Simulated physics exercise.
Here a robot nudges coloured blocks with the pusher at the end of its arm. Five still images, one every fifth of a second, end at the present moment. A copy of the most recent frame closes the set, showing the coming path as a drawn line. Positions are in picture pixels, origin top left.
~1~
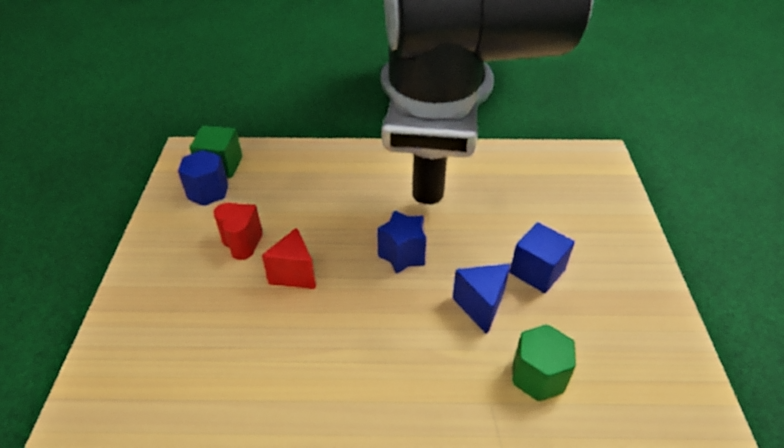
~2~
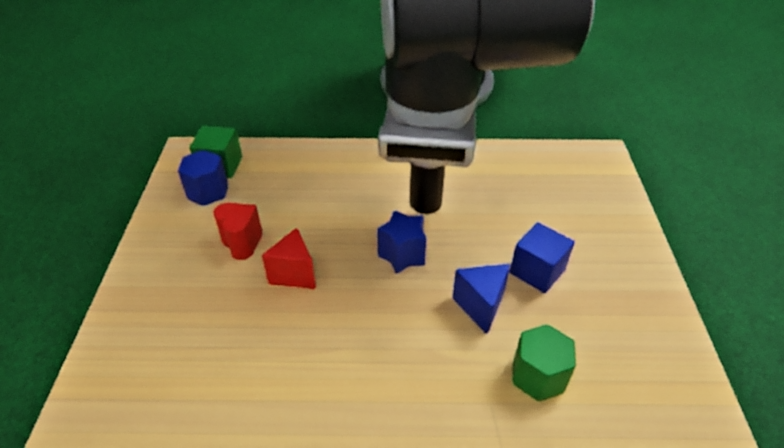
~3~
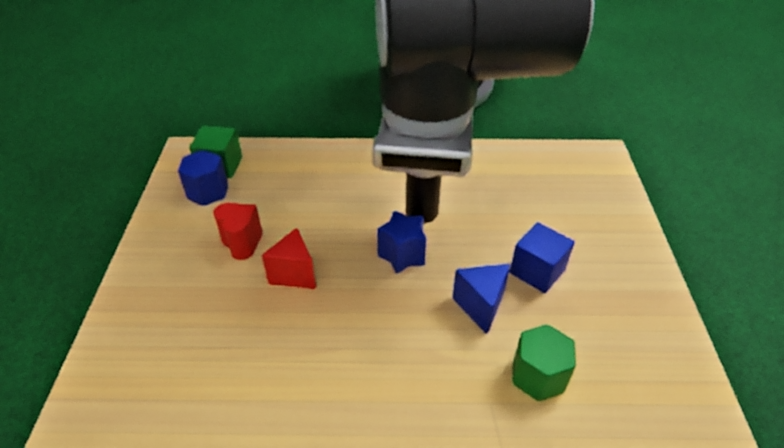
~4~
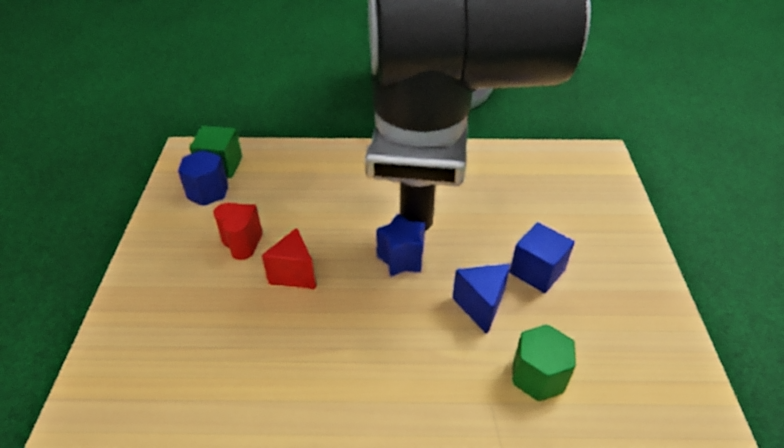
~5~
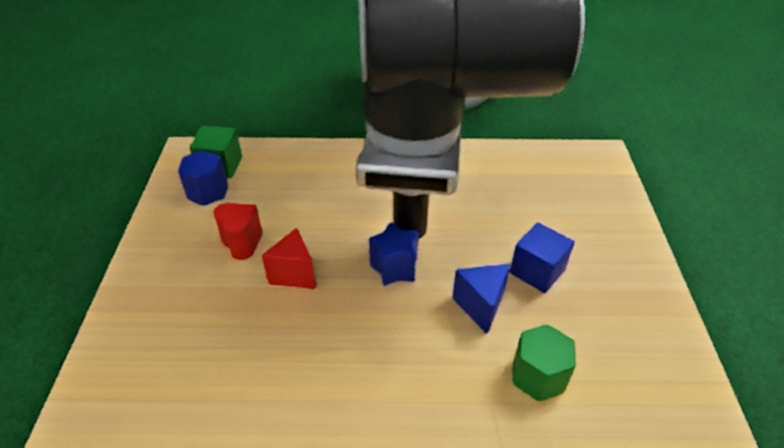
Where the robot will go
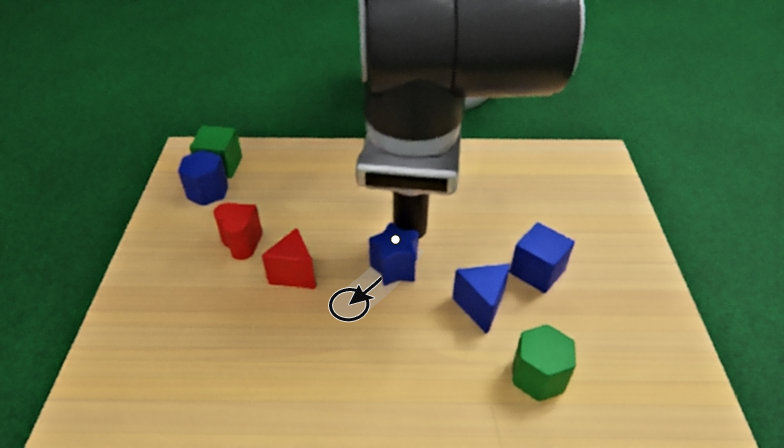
On a wooden board over a green surface, a robot arm moved its black pusher toward the viewer and slightly left, then nudged the blue star block a little the same way among other still blocks.
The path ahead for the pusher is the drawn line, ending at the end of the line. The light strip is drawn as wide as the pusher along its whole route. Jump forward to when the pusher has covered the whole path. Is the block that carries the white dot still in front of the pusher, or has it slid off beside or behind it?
Expect to find it ahead of the pusher.
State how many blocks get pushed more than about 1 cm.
The result: One block.
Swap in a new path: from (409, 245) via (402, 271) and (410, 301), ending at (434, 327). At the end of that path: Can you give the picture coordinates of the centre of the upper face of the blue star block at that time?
That would be at about pixel (380, 294).
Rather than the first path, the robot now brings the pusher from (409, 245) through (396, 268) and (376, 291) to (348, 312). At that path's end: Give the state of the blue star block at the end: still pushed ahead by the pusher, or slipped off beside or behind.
It remains before the pusher.
Path on the board, from (409, 245) through (384, 275) to (349, 304); the dot is on the blue star block.
What follows on the original path. Halfway along, pusher at (383, 262); blue star block at (367, 274).
At the end, pusher at (348, 291); red triangular piece in place; blue star block at (335, 307).
